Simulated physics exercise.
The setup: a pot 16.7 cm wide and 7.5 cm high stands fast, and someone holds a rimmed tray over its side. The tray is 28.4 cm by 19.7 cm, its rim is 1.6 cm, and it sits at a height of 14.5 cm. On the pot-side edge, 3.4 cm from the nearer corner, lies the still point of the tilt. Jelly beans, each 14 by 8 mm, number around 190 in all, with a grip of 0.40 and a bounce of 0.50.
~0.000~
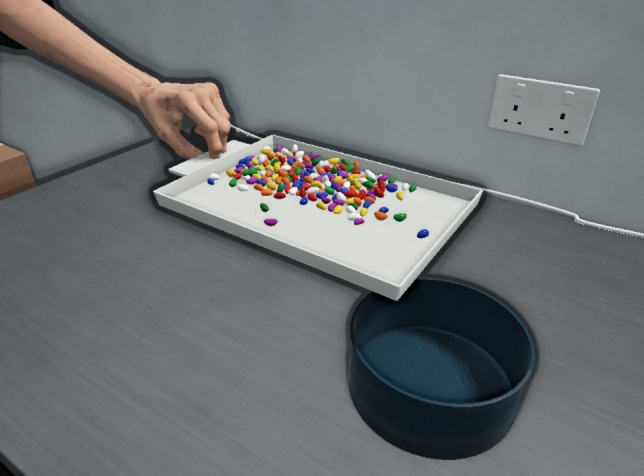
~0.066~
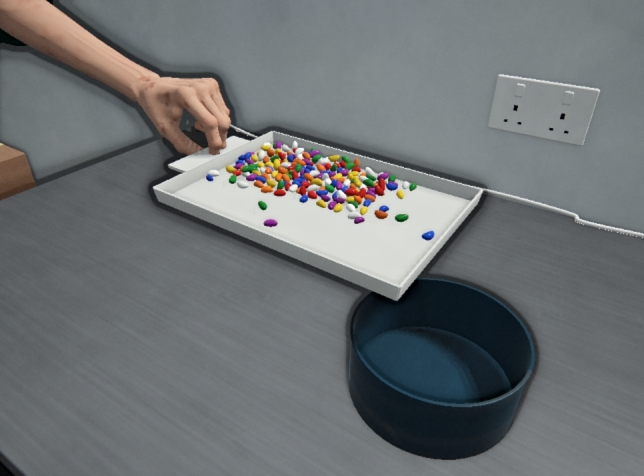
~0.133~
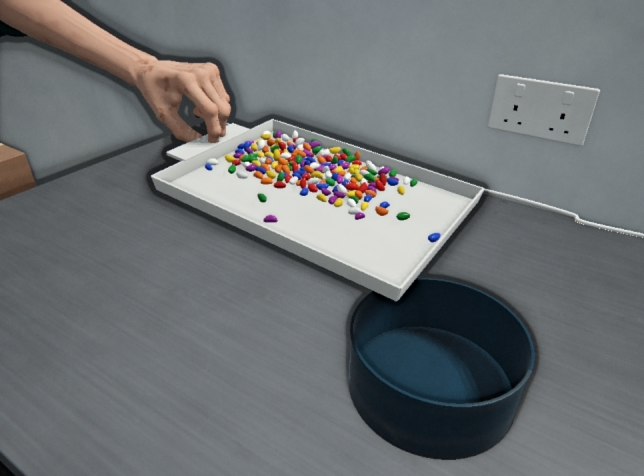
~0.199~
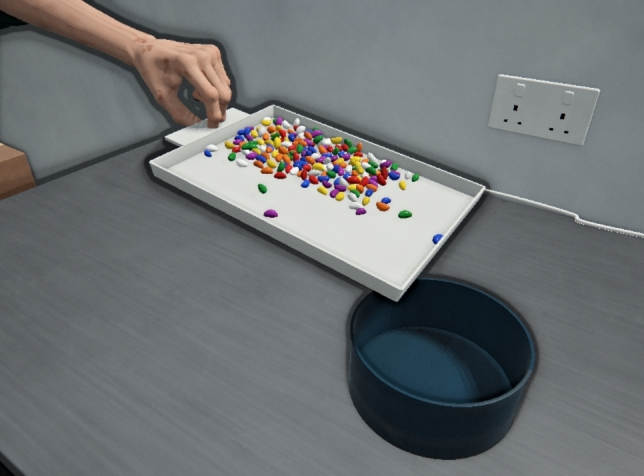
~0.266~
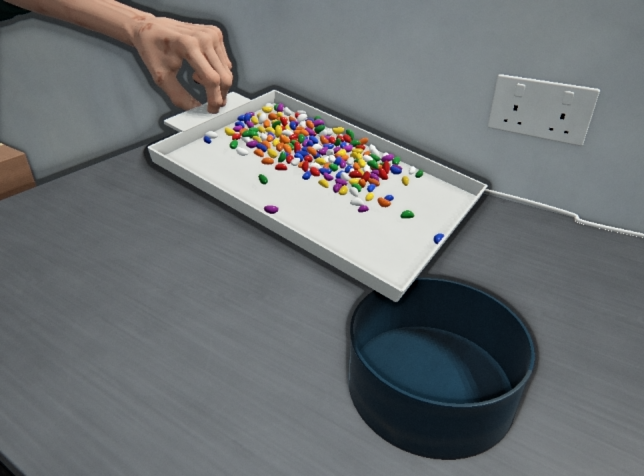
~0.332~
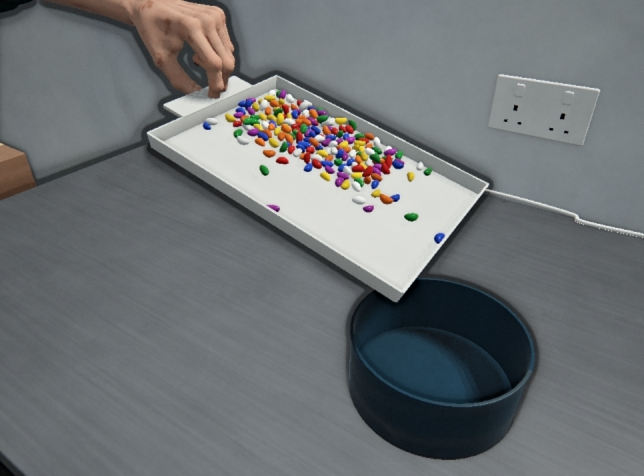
A white rimmed tray scattered with multicoloured jelly beans sits above a dark grey wood-grained surface, seen from above at an angle by a still camera. A hand grips its handle at the upper left, a dark blue round pot stands below its right corner, and a white double socket is on the grey wall. The hand raises the tray's far left side, slowly then faster, while the beans shift slightly across it.
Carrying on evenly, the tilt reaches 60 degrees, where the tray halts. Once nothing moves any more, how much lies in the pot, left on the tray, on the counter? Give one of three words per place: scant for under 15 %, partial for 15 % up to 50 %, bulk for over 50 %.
At the end, pot: A reasonable amount. Left on the tray: More than the rest combined. Counter: A meager amount.
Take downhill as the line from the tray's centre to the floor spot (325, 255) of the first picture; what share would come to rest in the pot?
Estimate: Near 10 per cent.
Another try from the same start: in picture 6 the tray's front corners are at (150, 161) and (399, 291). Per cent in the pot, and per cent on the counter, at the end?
You'd end with pot at 20 and counter at 15.
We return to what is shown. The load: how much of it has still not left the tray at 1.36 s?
Something like 70 percent, roughly.
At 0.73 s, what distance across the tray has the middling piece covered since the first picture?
By then it sits near 7 cm from where it began.
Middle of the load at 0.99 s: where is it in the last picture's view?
Approx. (438, 227).
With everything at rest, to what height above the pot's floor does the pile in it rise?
Height: Approx. 1.0 cm.
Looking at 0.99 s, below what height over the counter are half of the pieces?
Around 18 cm up.
After 0.73 s, tilt 37 degrees; the tray holds 100 %, the pot 0 %.
After 0.99 s, tilt 51 degrees; the tray holds 90 %, the pot 0 %.
Then, at 1.36 s, tilt 60 degrees; the tray holds 70 %, the pot 25 %.
At rest (2.7 s), pot 25 %, tray 70 %, counter 5 %.
